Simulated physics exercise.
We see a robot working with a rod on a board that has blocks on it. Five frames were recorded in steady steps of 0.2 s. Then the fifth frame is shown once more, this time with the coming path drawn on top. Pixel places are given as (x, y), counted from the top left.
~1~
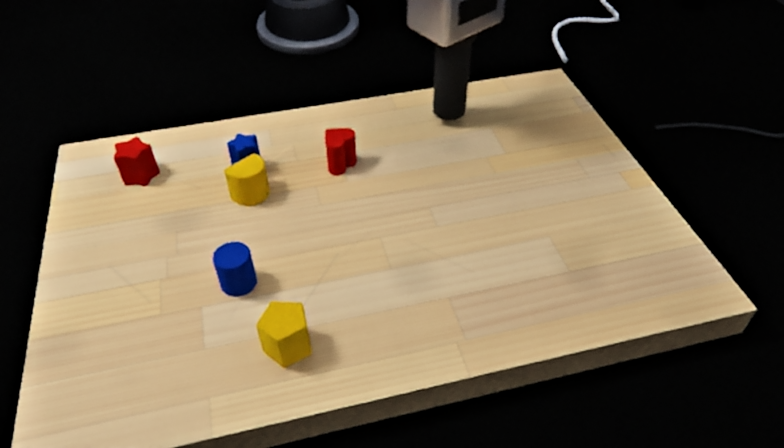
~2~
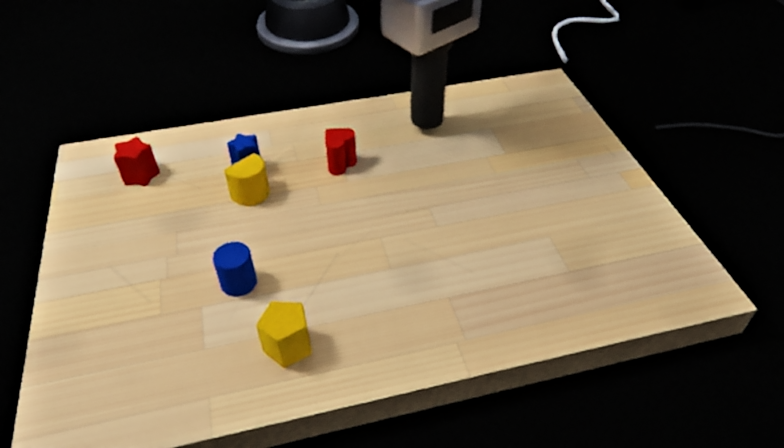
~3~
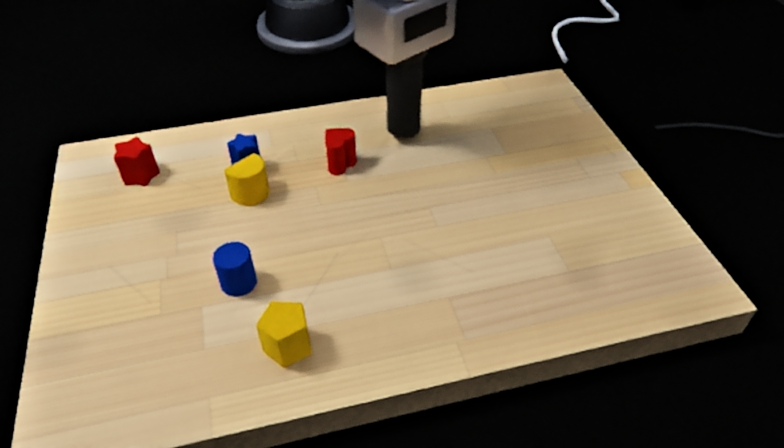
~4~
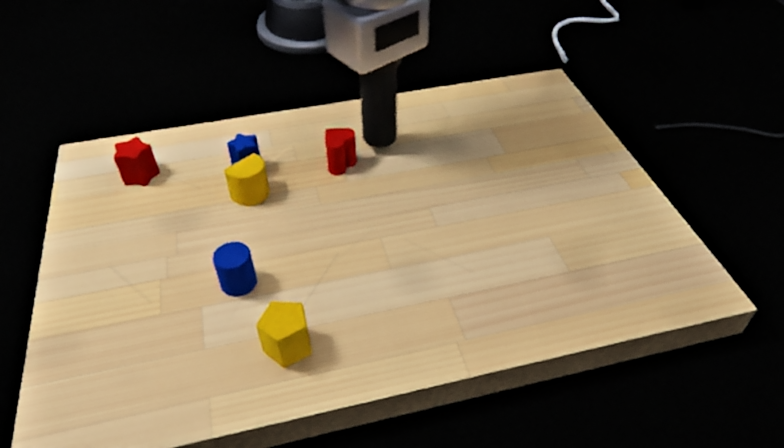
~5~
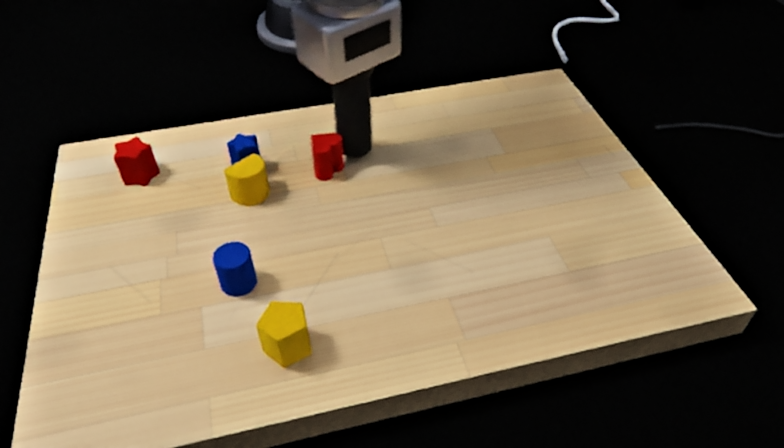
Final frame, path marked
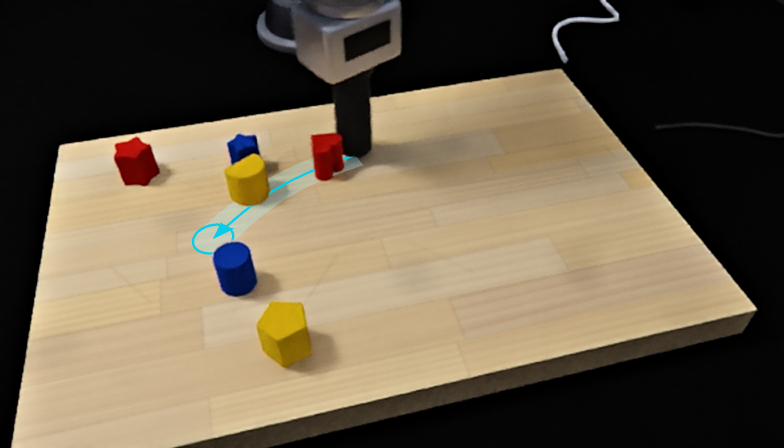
Robot arm's dark rod sliding left across a wooden board, then nudging a red heart block slightly left near other coloured blocks.
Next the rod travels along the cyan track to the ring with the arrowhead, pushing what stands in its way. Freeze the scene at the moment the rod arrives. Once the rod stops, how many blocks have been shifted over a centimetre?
The way I see it, the answer is two.
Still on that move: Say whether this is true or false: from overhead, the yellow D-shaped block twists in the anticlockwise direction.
False - the claim does not hold.
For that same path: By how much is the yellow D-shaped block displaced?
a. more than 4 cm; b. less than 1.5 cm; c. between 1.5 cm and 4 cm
a: More than 4 cm.
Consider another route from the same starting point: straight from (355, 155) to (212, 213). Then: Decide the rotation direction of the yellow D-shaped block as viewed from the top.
It rotates clockwise.
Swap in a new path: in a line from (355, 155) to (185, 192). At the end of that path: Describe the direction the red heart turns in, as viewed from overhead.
It is turned anticlockwise.
Drawn move, from (355, 155) via (280, 187), ending at (213, 239).
On the path given first. One third of the way, rod at (303, 166); yellow D-shaped block at (239, 168); red heart at (272, 164), turned 15° anticlockwise.
Two thirds of the way, rod at (254, 194); yellow D-shaped block at (183, 184); red heart at (214, 187), turned 20° clockwise.
At the end, rod at (211, 230); blue star block still; yellow D-shaped block at (166, 186), turned 40° clockwise; red heart at (171, 207), turned 100° clockwise.
